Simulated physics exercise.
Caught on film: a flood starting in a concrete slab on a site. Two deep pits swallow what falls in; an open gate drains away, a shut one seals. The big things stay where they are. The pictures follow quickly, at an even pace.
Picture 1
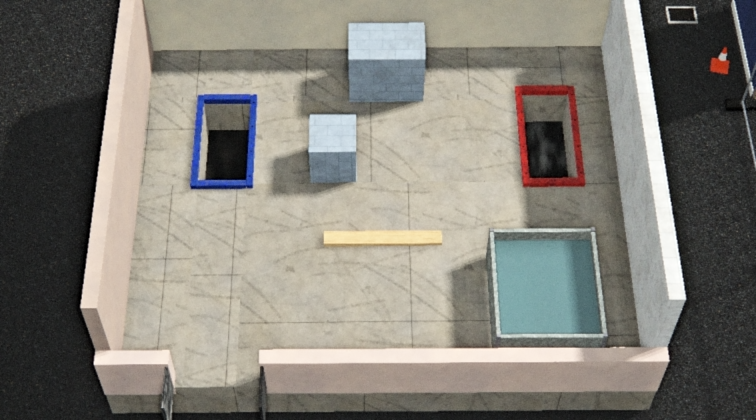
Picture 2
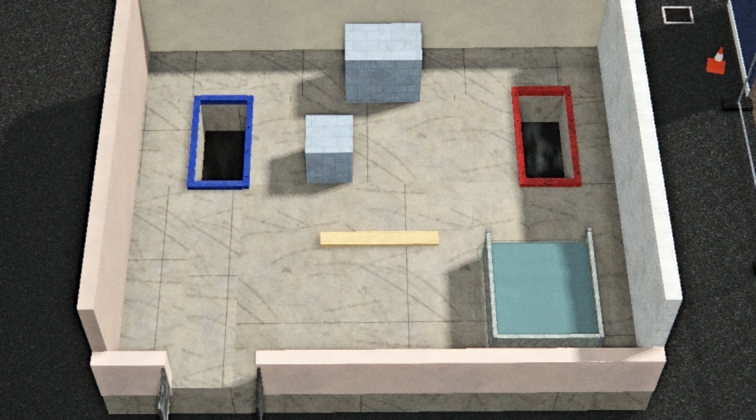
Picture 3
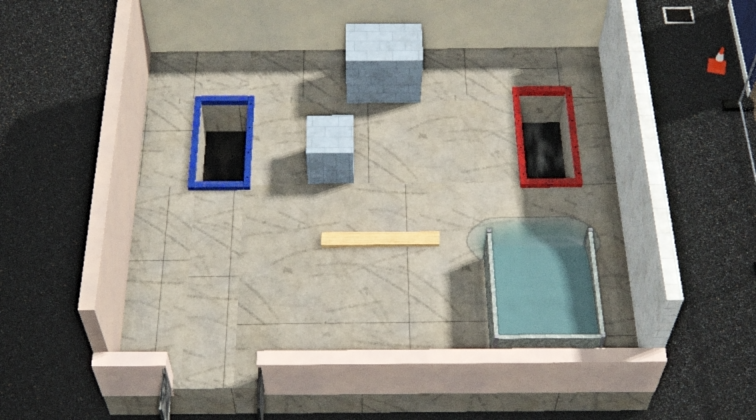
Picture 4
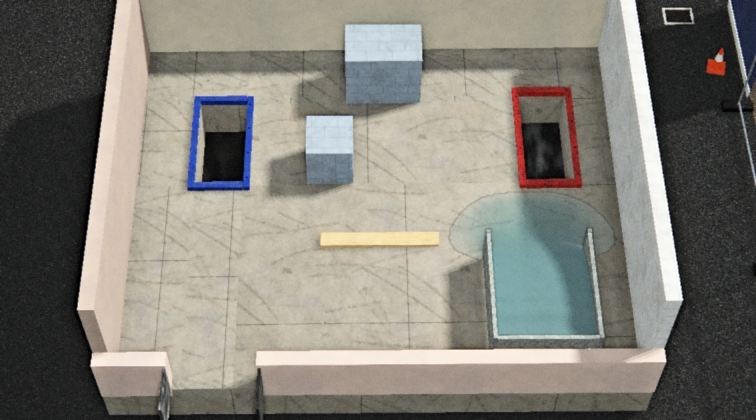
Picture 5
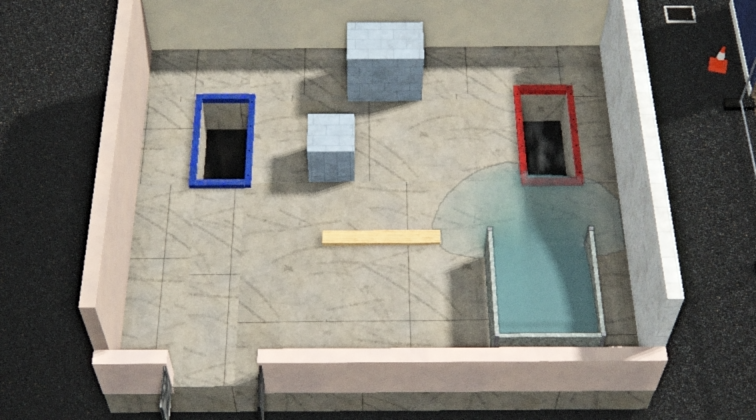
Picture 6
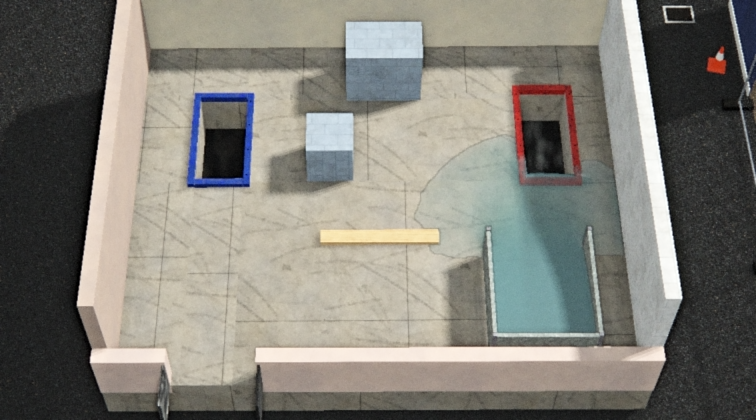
An open tank of still water on a concrete slab lost its far side, and the water poured out through the gap, fanning across the floor until it reached the red-framed pit.
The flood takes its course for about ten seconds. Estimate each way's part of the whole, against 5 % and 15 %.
The gate takes under 5 %; the blue pit takes under 5 %; the red pit takes over 15 %.
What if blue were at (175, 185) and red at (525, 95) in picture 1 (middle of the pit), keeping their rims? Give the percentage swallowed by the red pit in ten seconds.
Roughly, in per cent: Red 30.
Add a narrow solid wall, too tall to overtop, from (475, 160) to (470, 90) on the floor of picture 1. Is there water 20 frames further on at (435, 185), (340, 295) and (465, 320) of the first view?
In that order: Flooded, dry, clear.
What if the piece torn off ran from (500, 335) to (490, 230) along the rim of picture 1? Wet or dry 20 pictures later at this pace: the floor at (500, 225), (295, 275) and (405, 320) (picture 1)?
One after the other: Dry, under water, awash.
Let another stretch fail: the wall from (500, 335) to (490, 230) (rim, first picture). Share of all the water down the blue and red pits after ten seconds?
Parts in a hundred: Blue 2, red 0.
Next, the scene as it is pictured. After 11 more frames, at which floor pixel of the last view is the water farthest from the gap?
At about (353, 50).
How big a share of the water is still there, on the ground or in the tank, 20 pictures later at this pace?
Close to 82 %.
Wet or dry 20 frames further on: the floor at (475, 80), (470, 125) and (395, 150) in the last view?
As listed: Awash, wet, under water.
A moment on, water covers 25 % of the floor; the gate 0 %, the blue pit 0 %, the red pit 8 %.
Next, water covers 35 % of the floor; the gate 0 %, the blue pit 0 %, the red pit 14 %.
Then, water covers 45 % of the floor; the gate 0 %, the blue pit 0 %, the red pit 18 %.
Later, water covers 60 % of the floor; the gate 0 %, the blue pit 1 %, the red pit 20 %.
In the end, water covers 85 % of the floor; the gate 1 %, the blue pit 1 %, the red pit 20 %.
